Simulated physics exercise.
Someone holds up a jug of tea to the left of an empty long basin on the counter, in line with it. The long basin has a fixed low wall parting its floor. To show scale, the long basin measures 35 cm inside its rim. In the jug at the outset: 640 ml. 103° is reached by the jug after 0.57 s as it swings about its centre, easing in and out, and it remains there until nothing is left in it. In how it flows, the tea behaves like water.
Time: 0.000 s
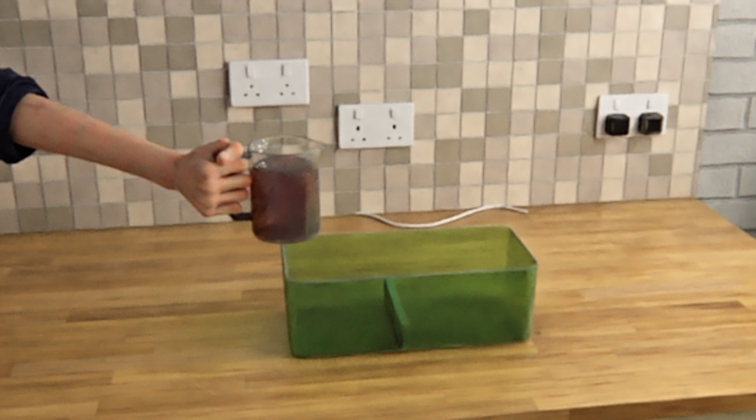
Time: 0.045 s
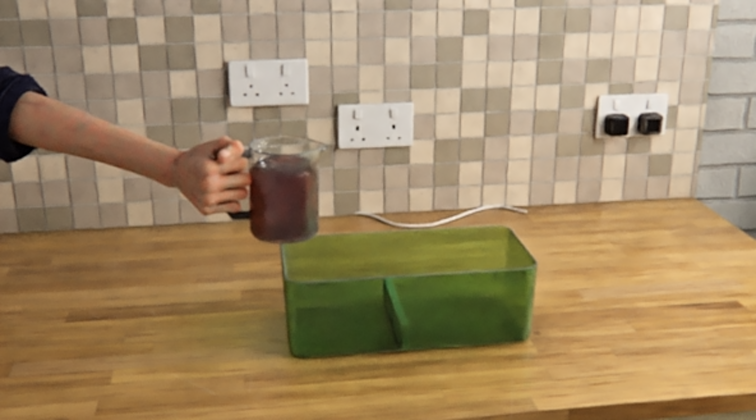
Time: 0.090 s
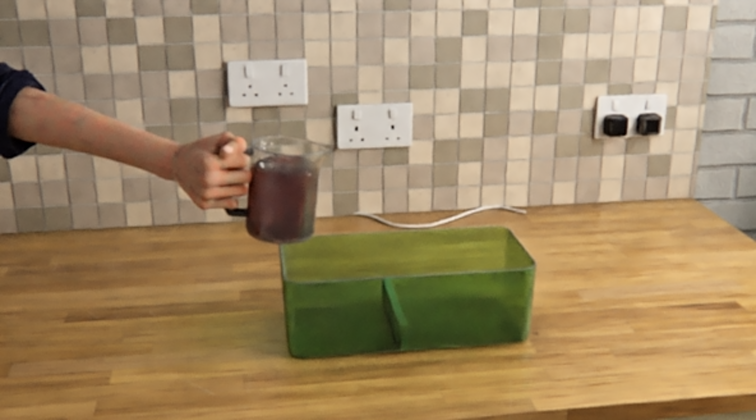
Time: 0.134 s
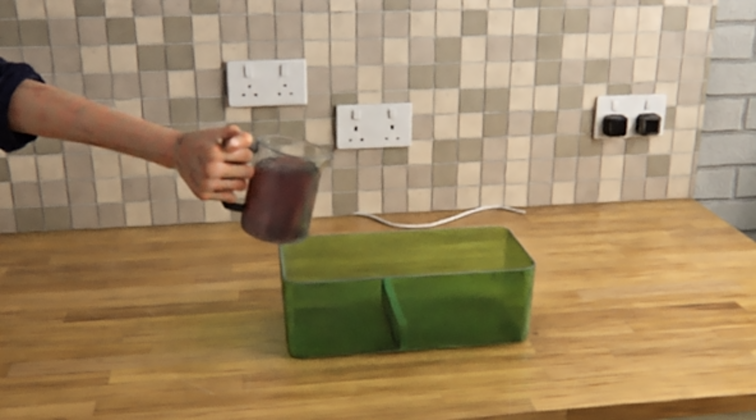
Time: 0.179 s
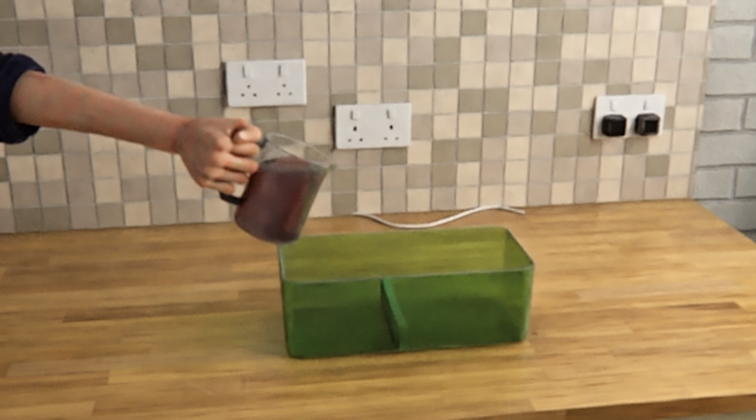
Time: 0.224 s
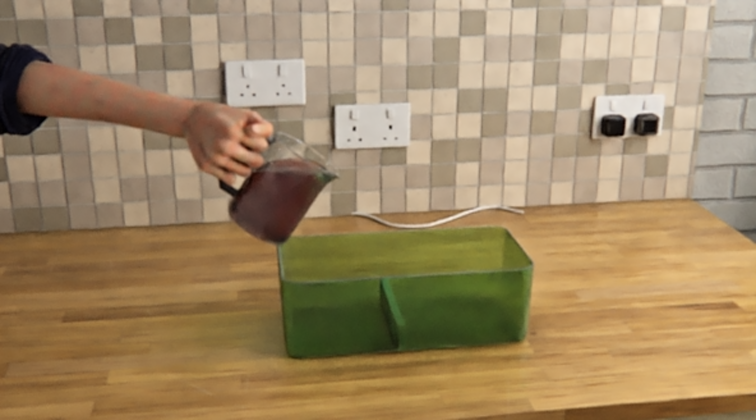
The video shows a hand holding a clear jug of dark reddish tea above the left end of an empty green basin with a low divider on a wooden counter, then gradually tilting the jug to the right.
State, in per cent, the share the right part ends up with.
The right part ends up with roughly 10 %.
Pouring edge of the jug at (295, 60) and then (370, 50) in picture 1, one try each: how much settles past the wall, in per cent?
10 per cent first, 85 per cent second.
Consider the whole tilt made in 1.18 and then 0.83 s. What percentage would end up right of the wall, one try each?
Roughly 10 per cent the first time and 10 per cent the second.
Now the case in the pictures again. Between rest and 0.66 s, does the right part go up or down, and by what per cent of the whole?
The share ends bigger than before, by about 9 %.
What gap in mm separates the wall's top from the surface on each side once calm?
I'd say some 14 mm on the left and some 36 mm on the right.
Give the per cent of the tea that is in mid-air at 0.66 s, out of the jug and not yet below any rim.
Roughly 14 %.
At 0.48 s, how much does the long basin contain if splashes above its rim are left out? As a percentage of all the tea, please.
The basin holds roughly 14 in a hundred parts at that moment.
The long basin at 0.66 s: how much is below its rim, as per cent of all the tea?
It works out near 62 per cent.
Then, 0.48 s in, the tilt is 97° and 67 per cent is still to pour, 14 is left of the wall and 0 right of it.
Then, 0.66 s in, the tilt is 103° and 24 per cent is still to pour, 60 is left of the wall and 1 right of it.
Then, 0.86 s in, the tilt is 103° and 7 per cent is still to pour, 82 is left of the wall and 5 right of it.
Then, 1.07 s in, the tilt is 103° and 1 per cent is still to pour, 89 is left of the wall and 6 right of it.
Finally, 87 per cent lies left of the wall, 10 right of it and 3 outside.
